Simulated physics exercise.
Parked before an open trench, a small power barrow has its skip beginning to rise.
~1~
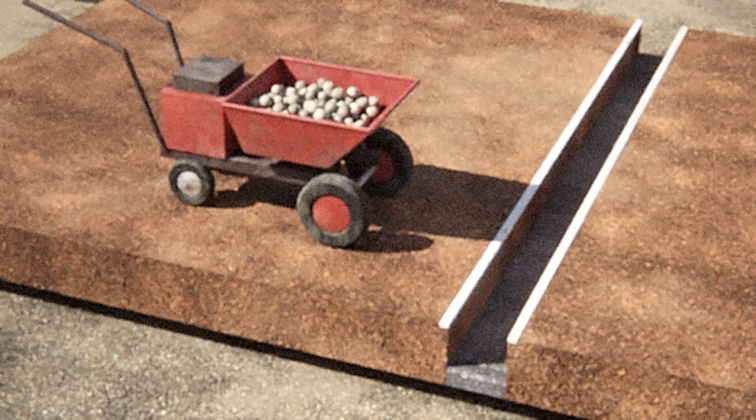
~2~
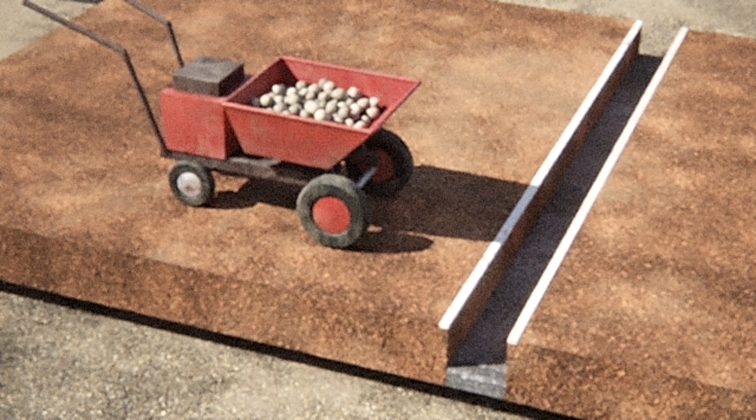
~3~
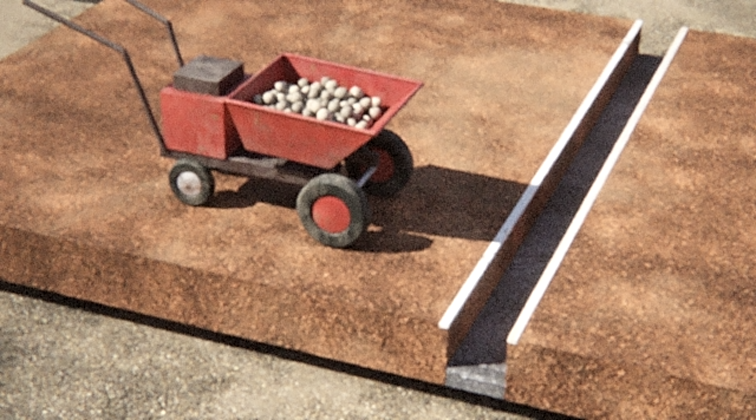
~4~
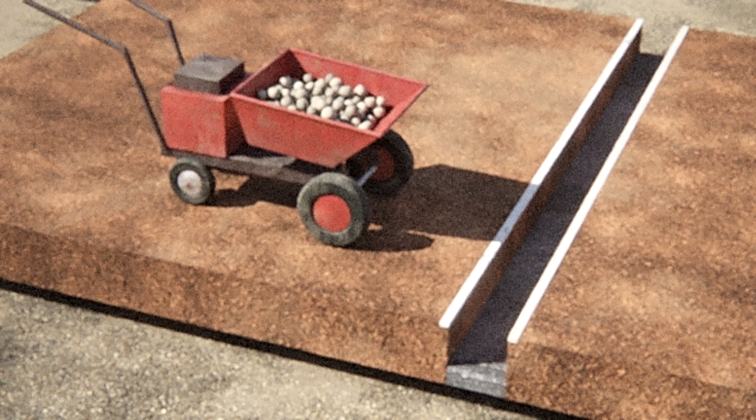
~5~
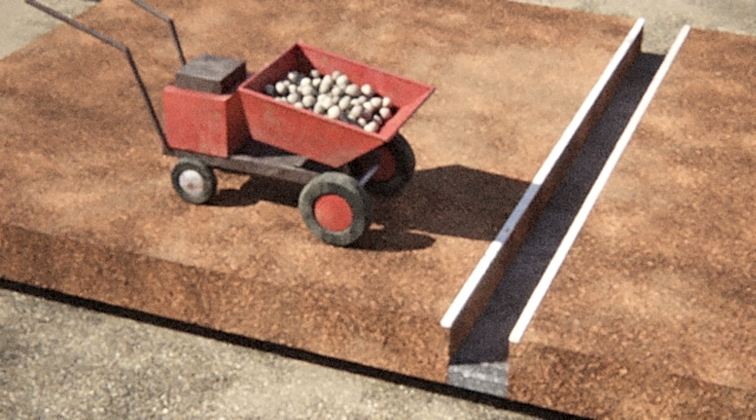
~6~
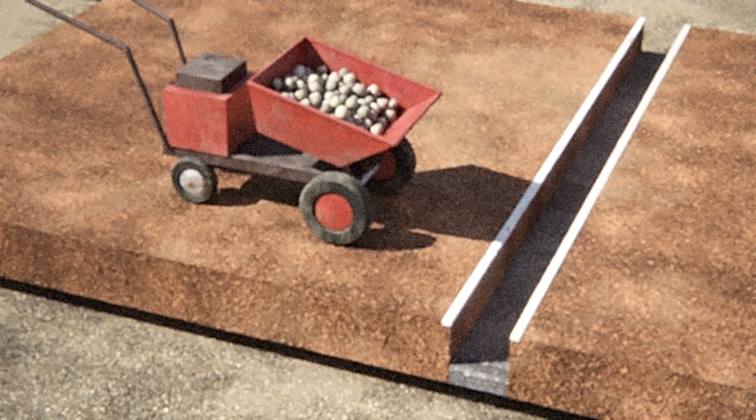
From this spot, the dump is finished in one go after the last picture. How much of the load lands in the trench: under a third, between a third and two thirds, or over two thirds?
Between a third and two thirds.
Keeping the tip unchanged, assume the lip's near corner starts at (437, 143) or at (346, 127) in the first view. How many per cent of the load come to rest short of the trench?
About 0 per cent first, about 60 per cent second.
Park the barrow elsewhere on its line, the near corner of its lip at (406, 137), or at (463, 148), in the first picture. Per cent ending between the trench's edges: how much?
100 and 30 percent, in that order.
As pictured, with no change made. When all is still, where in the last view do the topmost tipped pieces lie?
The top settles at about (479, 212).
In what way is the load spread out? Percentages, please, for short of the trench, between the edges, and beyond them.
Roughly short 45 per cent, between 50 per cent, beyond 0 per cent.
Soon, skip tipped steeply; all in the skip.
A while on, skip tipped steeply; most in the skip; a small part short of the trench.
Towards the end, skip tipped right over; a small part in the skip; about half short of the trench; about a third in or heaped over the trench; a stray few beyond it.
Finally, skip tipped right over; a small part in the skip; about half short of the trench; about half in or heaped over the trench; a stray few beyond it.
